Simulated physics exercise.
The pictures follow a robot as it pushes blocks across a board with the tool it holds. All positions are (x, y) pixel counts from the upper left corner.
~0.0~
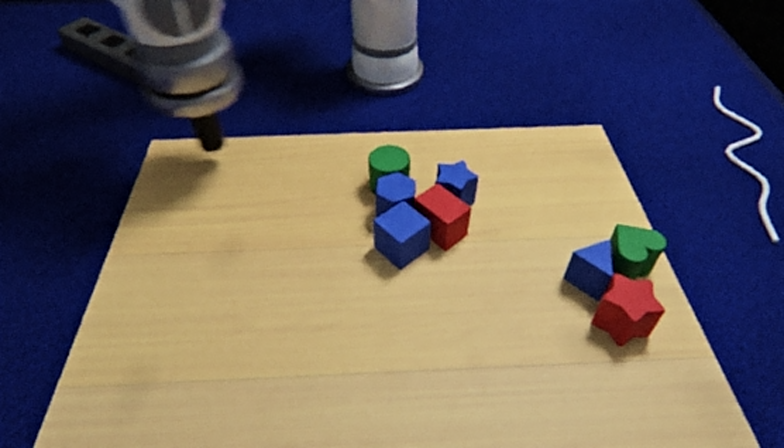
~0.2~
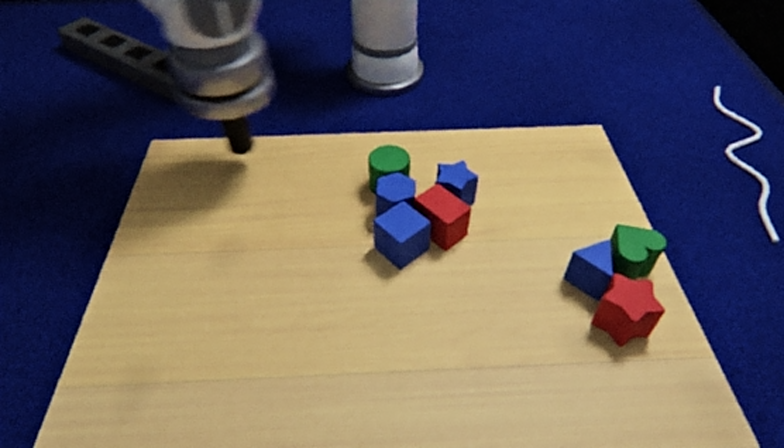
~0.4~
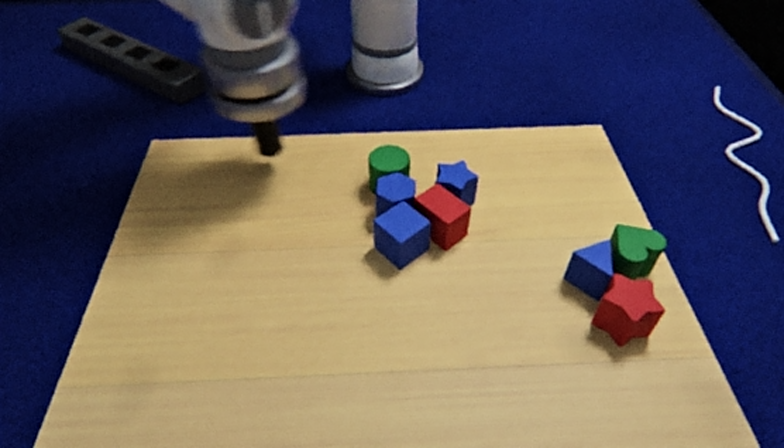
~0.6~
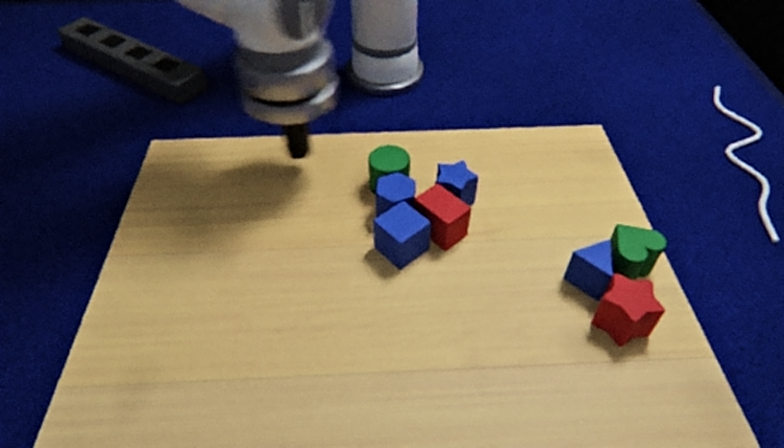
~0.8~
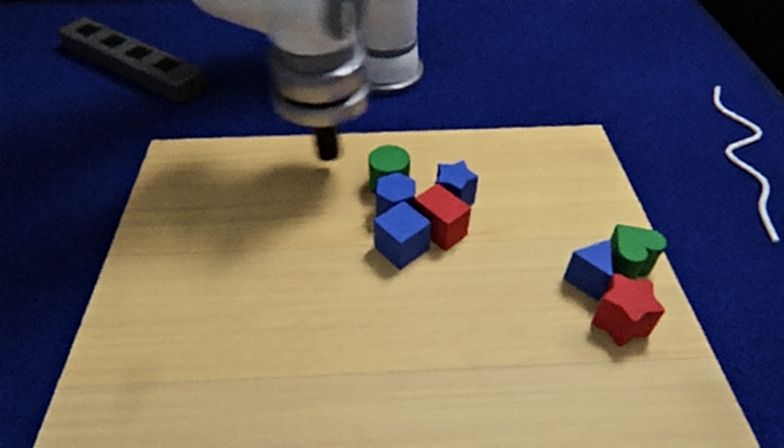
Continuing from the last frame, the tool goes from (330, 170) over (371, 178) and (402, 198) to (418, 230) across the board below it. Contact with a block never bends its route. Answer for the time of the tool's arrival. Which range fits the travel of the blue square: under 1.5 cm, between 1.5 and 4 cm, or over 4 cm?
Above 4 cm.
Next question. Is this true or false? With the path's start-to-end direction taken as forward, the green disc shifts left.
True - the claim holds.
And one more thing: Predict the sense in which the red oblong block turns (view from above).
Looking down on the board, it turns counter-clockwise.
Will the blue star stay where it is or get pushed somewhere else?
Well, the blue star shifts from its place.
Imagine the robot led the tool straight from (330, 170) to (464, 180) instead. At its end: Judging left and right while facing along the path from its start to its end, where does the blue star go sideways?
It moves right.
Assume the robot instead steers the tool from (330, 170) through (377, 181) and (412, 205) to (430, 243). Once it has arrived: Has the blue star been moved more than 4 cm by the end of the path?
In short: No.
The first path, step by step. One third of the way, tool (371, 161); green disc (402, 159); blue six-sided block (401, 187), turned 25° clockwise.
Two thirds of the way, tool (403, 181); green disc (437, 165); blue six-sided block (406, 194), turned 30° clockwise; blue square (403, 230); red oblong block (447, 208), turned 15° anticlockwise; blue star (473, 175), turned 15° clockwise.
At the end, tool (419, 213); green disc (438, 165); blue six-sided block (420, 228), turned 25° clockwise; blue square (401, 261), turned 45° clockwise; red oblong block (468, 222), turned 50° anticlockwise; blue star (474, 176), turned 15° clockwise.
